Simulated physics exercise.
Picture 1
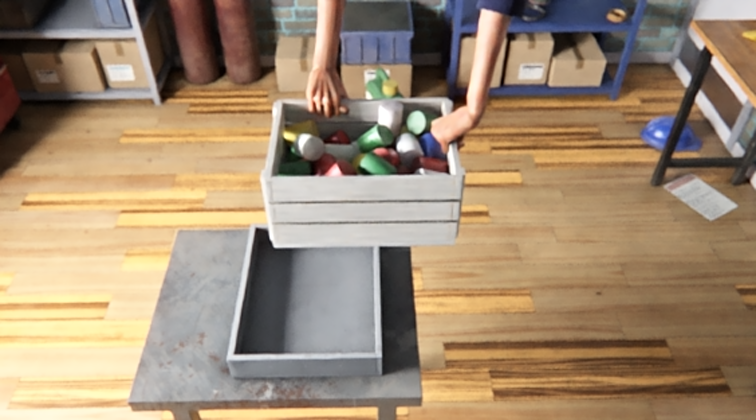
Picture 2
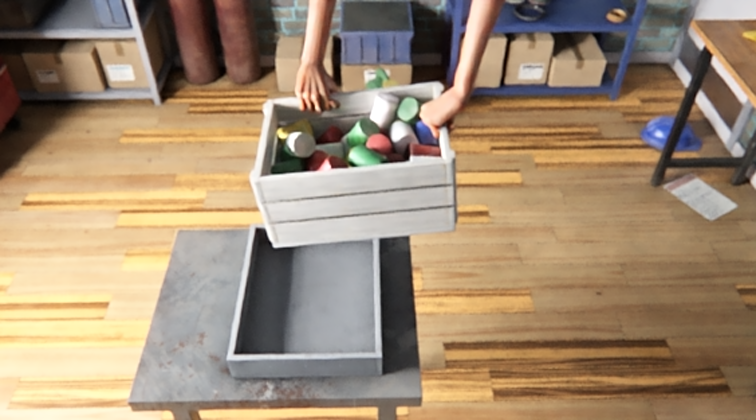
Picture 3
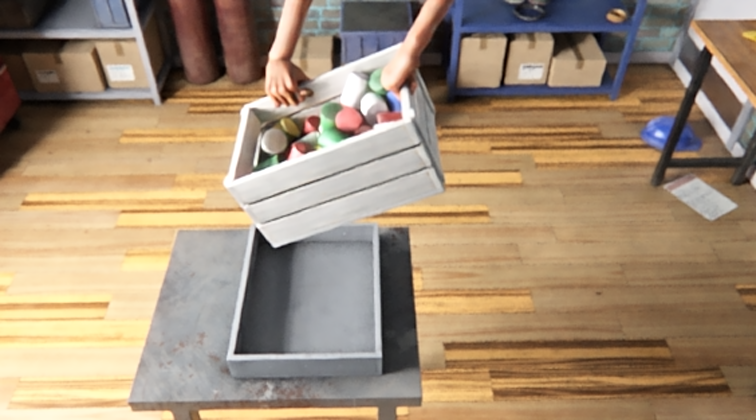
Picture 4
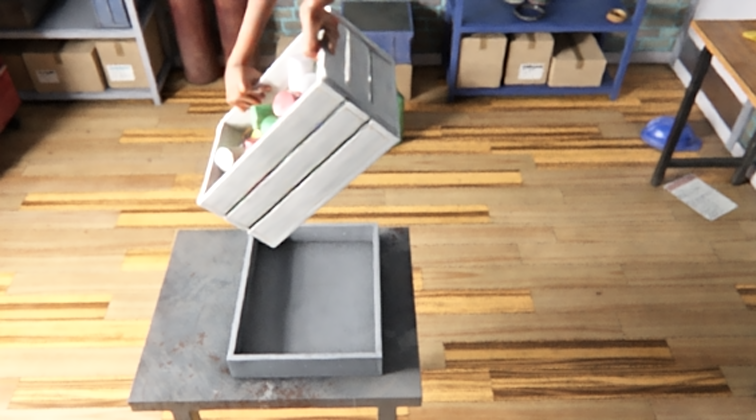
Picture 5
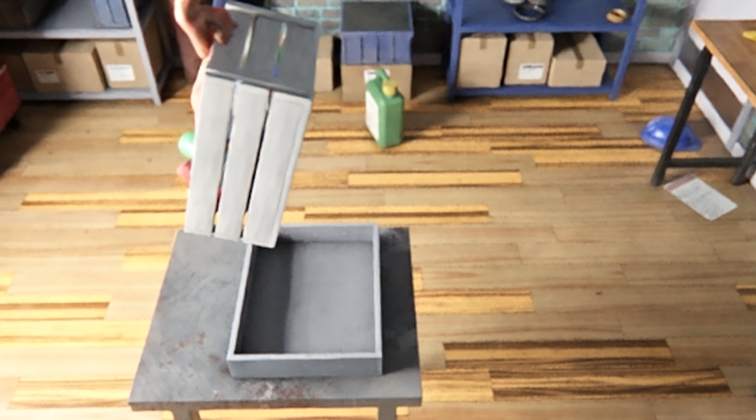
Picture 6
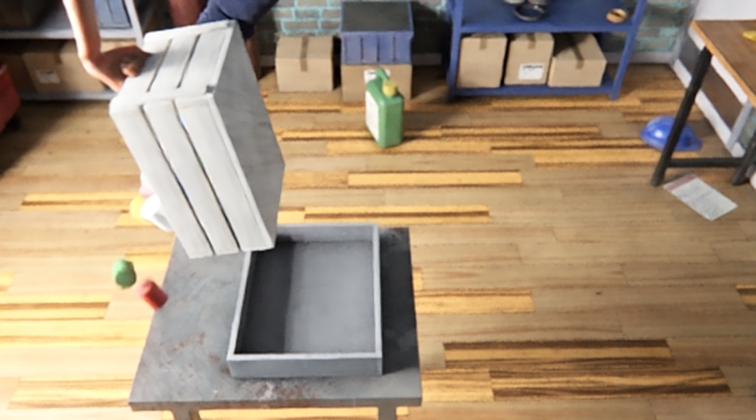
A white slatted box of colourful jars is tipped leftward by two hands, and jars drop out.
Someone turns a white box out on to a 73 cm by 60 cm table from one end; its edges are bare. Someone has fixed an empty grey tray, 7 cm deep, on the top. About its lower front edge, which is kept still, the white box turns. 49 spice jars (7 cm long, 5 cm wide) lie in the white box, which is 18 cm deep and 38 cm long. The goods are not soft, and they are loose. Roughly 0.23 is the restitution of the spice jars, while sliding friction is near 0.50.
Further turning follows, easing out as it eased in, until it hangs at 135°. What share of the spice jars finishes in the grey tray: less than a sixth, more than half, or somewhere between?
Less than a sixth.
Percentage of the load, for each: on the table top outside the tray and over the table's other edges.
I'd put it at about 20 percent, then about 5 percent.
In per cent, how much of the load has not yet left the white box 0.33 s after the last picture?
Near 35 per cent, give or take.
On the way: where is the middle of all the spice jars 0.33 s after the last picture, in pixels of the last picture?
Estimated middle - around (162, 269).
Then, 0.33 s after the last picture, tilt 126°; 16 still in the white box, 9 on the table top outside the tray, 12 over the left end of the table and 12 in the air.
Then, 0.75 s after the last picture, tilt 135°; 19 on the table top outside the tray, 29 over the left end of the table and 1 over the table's other edges.
Then, 1.33 s after the last picture, tilt 135°; 10 on the table top outside the tray, 37 over the left end of the table and 2 over the table's other edges.
Final count (2.08 s after the last picture), 9 on the table top outside the tray, 37 over the left end of the table and 3 over the table's other edges. Asked share, 0 of 49, 0 per cent.
